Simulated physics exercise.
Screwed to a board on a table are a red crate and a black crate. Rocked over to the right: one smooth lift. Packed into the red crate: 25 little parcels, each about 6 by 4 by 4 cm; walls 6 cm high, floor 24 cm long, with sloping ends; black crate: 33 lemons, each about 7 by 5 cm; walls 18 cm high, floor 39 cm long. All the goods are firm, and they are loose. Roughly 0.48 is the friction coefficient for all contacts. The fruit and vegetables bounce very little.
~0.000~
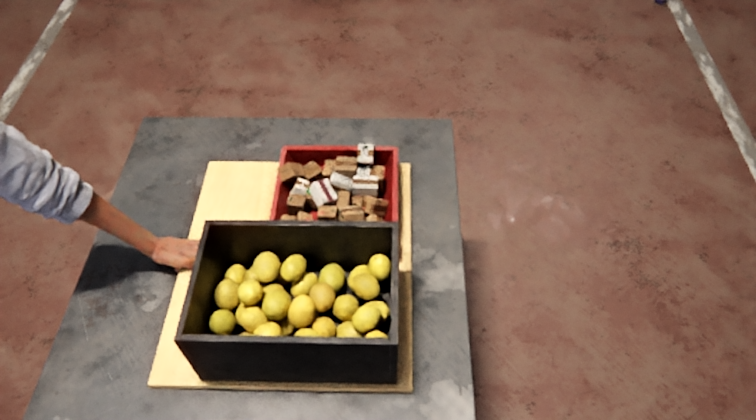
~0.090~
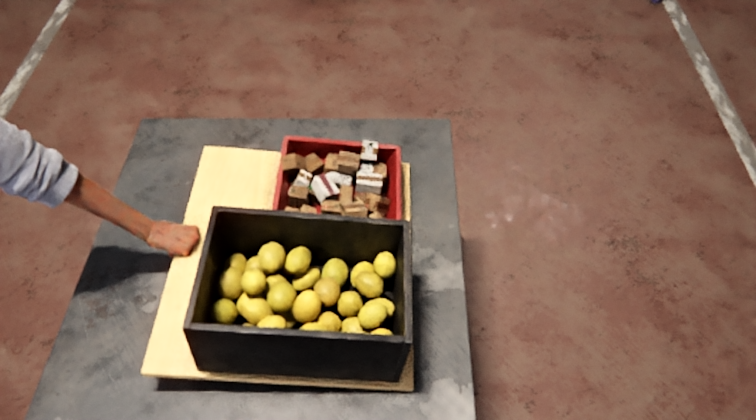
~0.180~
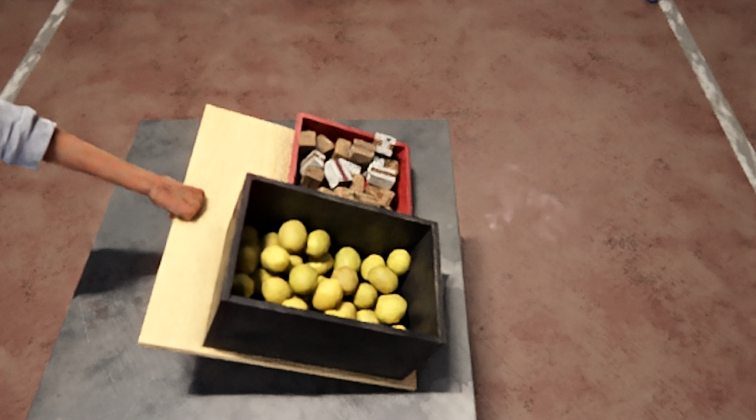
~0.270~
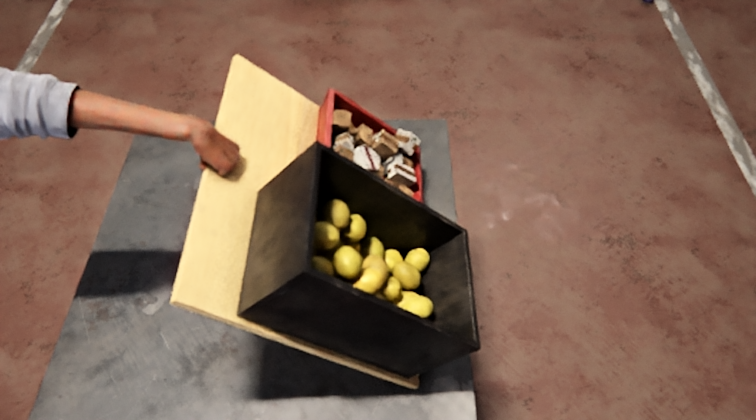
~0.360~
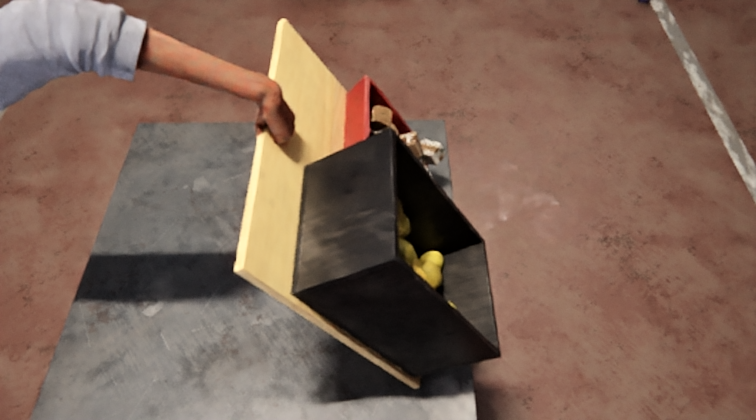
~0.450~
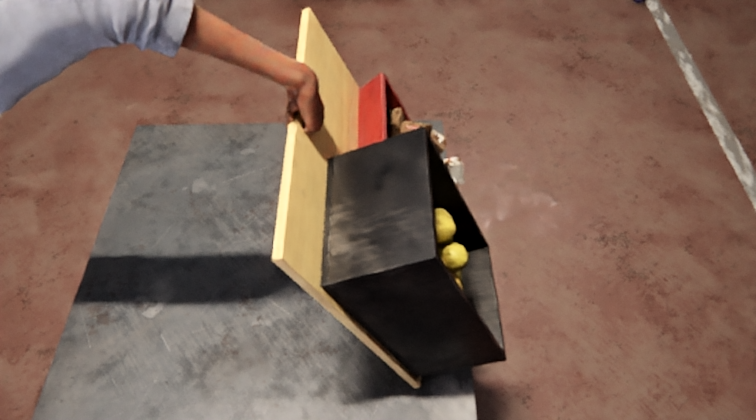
A board carrying a red crate of little parcels and a black crate of yellow fruit was tilted steeply rightward by a hand; the fruit shifted right, then a few parcels came out.
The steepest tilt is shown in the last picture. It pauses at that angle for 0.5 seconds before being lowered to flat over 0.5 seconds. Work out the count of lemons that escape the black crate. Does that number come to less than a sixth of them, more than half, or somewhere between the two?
It will most likely let go of one sixth to half of them.
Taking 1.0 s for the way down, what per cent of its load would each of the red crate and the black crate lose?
Then the red crate sheds 70 %, while the black crate sheds 30 %.
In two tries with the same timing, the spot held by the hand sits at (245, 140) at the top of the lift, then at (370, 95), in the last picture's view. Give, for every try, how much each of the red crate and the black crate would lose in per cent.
Red crate: 20 %, then 90 %; black crate: 0 %, then 60 %.
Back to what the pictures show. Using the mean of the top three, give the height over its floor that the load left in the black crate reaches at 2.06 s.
I'd say some 11 cm high.
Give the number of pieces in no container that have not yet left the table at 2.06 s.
Roughly 2.
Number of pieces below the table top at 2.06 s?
About 25.
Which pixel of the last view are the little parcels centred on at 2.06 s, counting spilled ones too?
Their middle is at about (473, 339).
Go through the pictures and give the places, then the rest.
In the first picture (places track the rim corner closest to us here, unless another is named; the camera moves round a little), black crate (391, 341); red crate (by its farthest rim corner) (286, 147); tipped 0°; all still inside.
Black crate (405, 339); red crate (288, 138); tipped 7°, in the second picture.
Black crate (439, 339); tipped 23°, in the third picture.
Black crate (476, 344); tipped 43°, in the fourth picture.
Black crate (498, 352); tipped 59°, in the fifth picture.
Black crate (505, 355); tipped 66°; 4 out, the lowest parcel at (454, 171), in the sixth picture.
After 0.71 s, tilt 66°; the red crate is down by 13 of 25 and the black crate is down by 8 of 33.
After 1.03 s, tilt 61°; the red crate is down by 13 of 25 and the black crate is down by 9 of 33.
After 1.48 s, tilt 0°; the red crate is down by 16 of 25 and the black crate is down by 10 of 33.
Outcome (at 2.06 s), the red crate is down by 16 of 25 and the black crate is down by 10 of 33. Asked share, 10 of 33, 30 per cent.
